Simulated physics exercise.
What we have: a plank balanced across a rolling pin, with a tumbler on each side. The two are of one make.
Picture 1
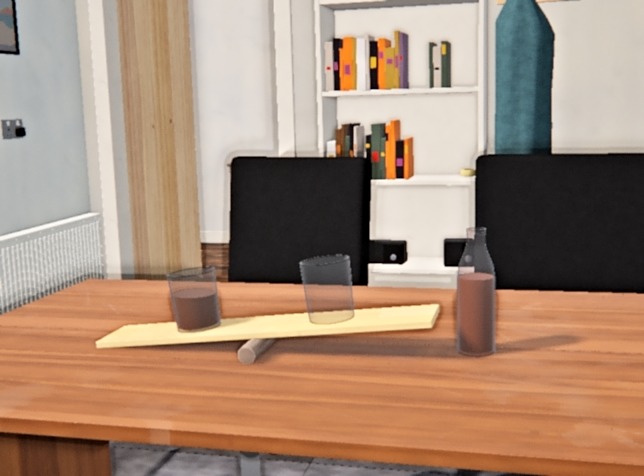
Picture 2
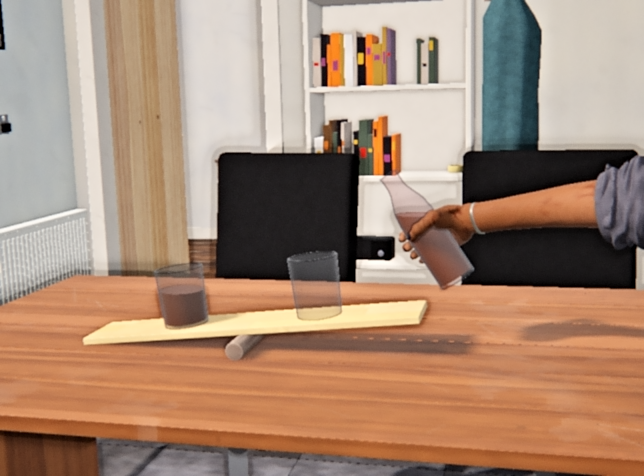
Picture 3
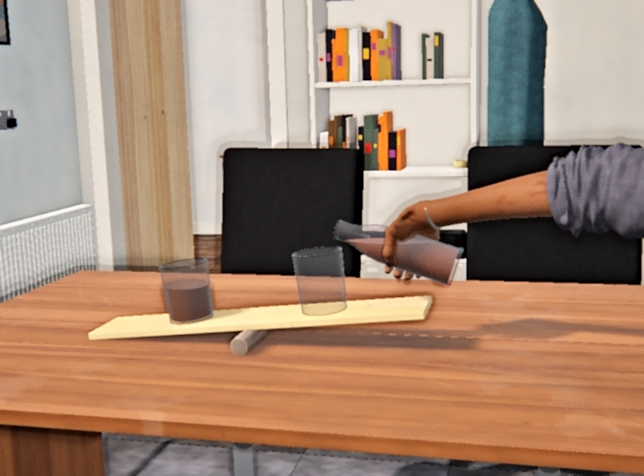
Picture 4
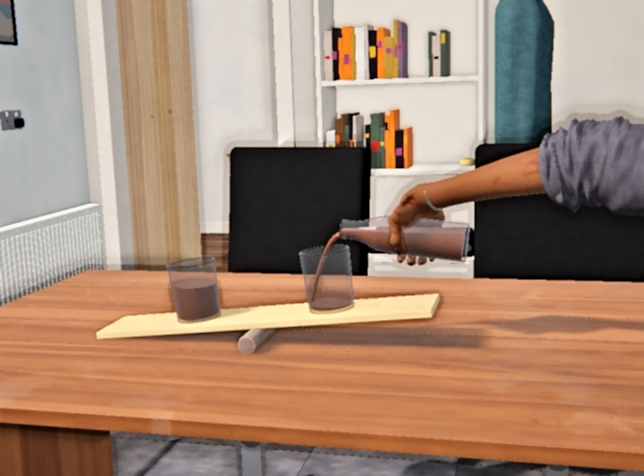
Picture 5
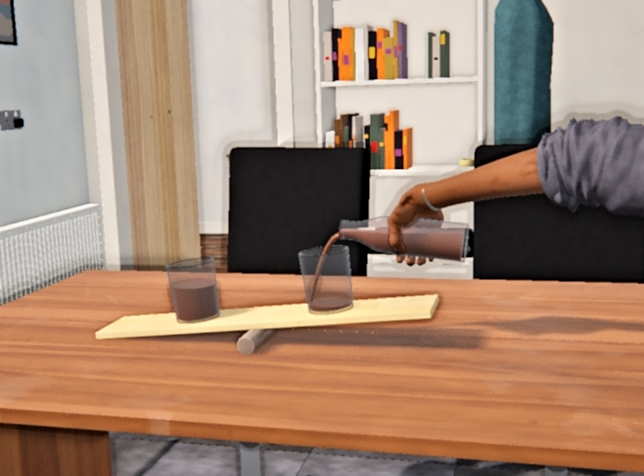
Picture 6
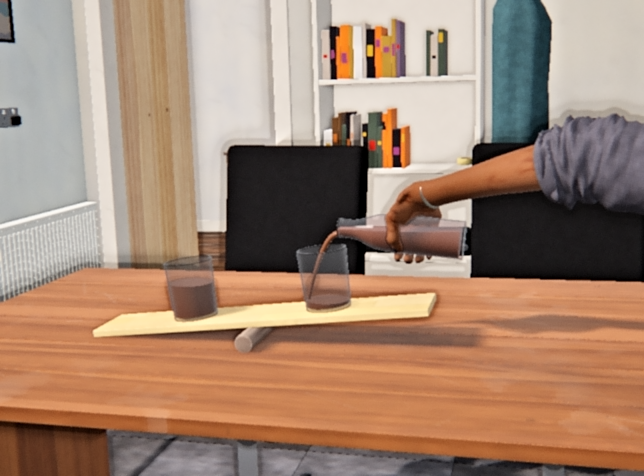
In a bright room with a white bookcase and black chairs, seen from across a wooden table, a pale plank rests tilted over a roller, its left end low. A tumbler of brown drink sits on the left, an empty one on the right, beside a bottle. A hand lifts the bottle, tips it and pours a thin brown stream into the right tumbler, while the plank stays tilted and the view shifts slightly.
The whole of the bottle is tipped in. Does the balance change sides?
It tips the other way.
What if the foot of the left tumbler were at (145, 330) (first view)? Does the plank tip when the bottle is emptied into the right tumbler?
My call: Remains as it is.
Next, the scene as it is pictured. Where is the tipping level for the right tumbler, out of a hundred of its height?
I make it 55 per cent.
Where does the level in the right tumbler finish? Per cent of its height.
Some 75 per cent.
A moment on, the right tumbler is about half full; the plank leans as before.
Further on, the right tumbler is about two thirds full; the plank has swung over, and that end is down.
When it is over, the right tumbler is about three quarters full; the plank has swung over, and that end is down.
